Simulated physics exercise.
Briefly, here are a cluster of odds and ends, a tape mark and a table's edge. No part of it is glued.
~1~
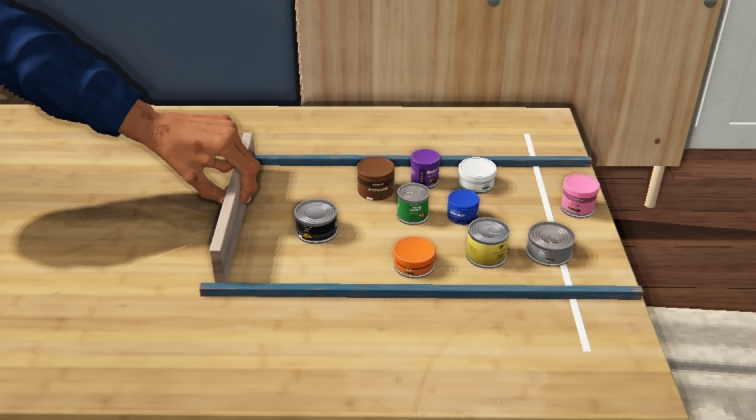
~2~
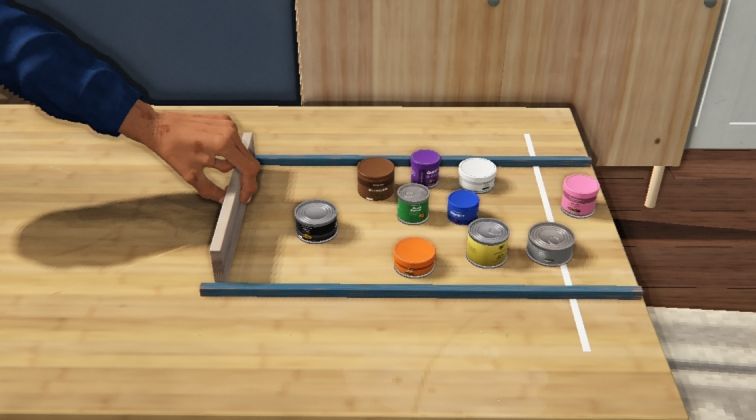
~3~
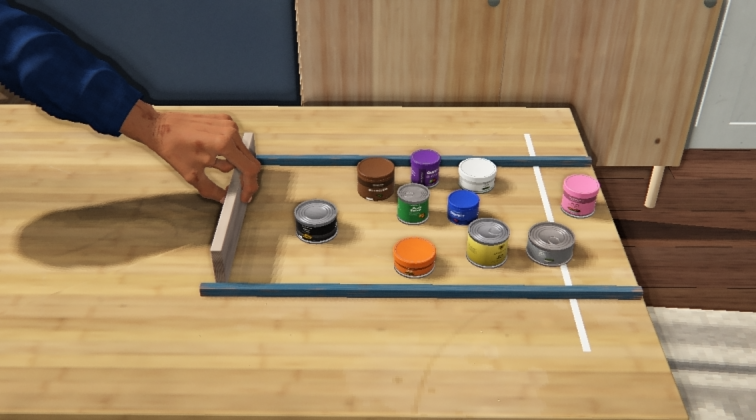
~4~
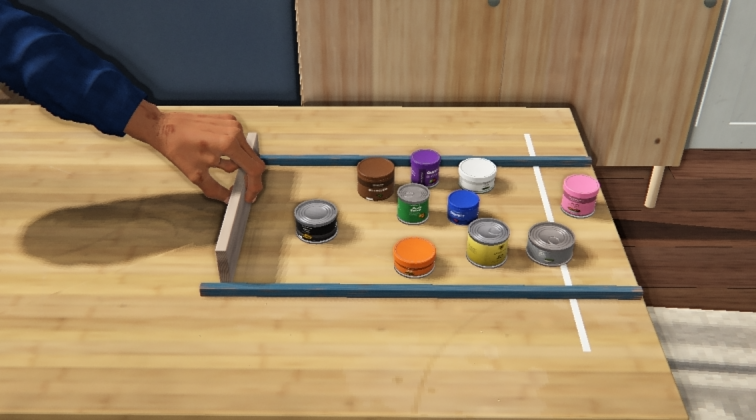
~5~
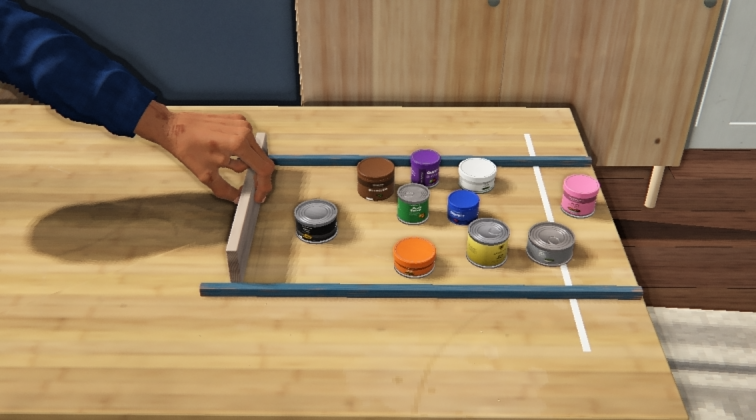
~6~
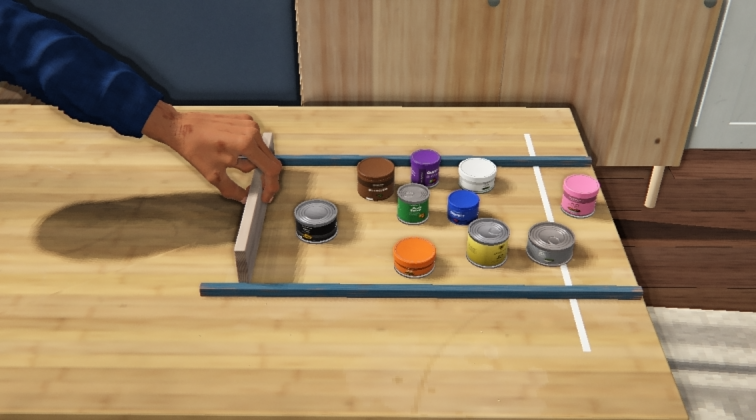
The footage shows a hand holding a board upright between two blue rails on a wooden table, at first still, then sliding it slightly right toward a black tin, while the colourful pots and tins stay in place.
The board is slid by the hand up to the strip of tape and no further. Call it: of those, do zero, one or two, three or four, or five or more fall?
One or two fall.
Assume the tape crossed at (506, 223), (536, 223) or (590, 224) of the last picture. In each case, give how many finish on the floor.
Going through each try, you'd get 0, 1 and 5.
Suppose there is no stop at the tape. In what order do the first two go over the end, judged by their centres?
Earliest first: The grey pot, then the pink pot.
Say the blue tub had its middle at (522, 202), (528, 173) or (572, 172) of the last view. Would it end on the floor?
Spot by spot, it stays put, then drops away, then drops away.
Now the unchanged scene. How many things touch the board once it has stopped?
That makes 5.
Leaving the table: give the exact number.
The answer: 1 exactly.
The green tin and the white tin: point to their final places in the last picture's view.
Final centres, first then second: (566, 203), (586, 173).
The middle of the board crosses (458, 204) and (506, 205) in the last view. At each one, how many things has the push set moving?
The first count is 9, and then it's 9.
Early on, none off yet; pink pot at rest near (580, 196); grey pot at rest near (550, 244); white tin at rest near (477, 176).
Finally, the number that fall off is one or two; lost, grey pot.
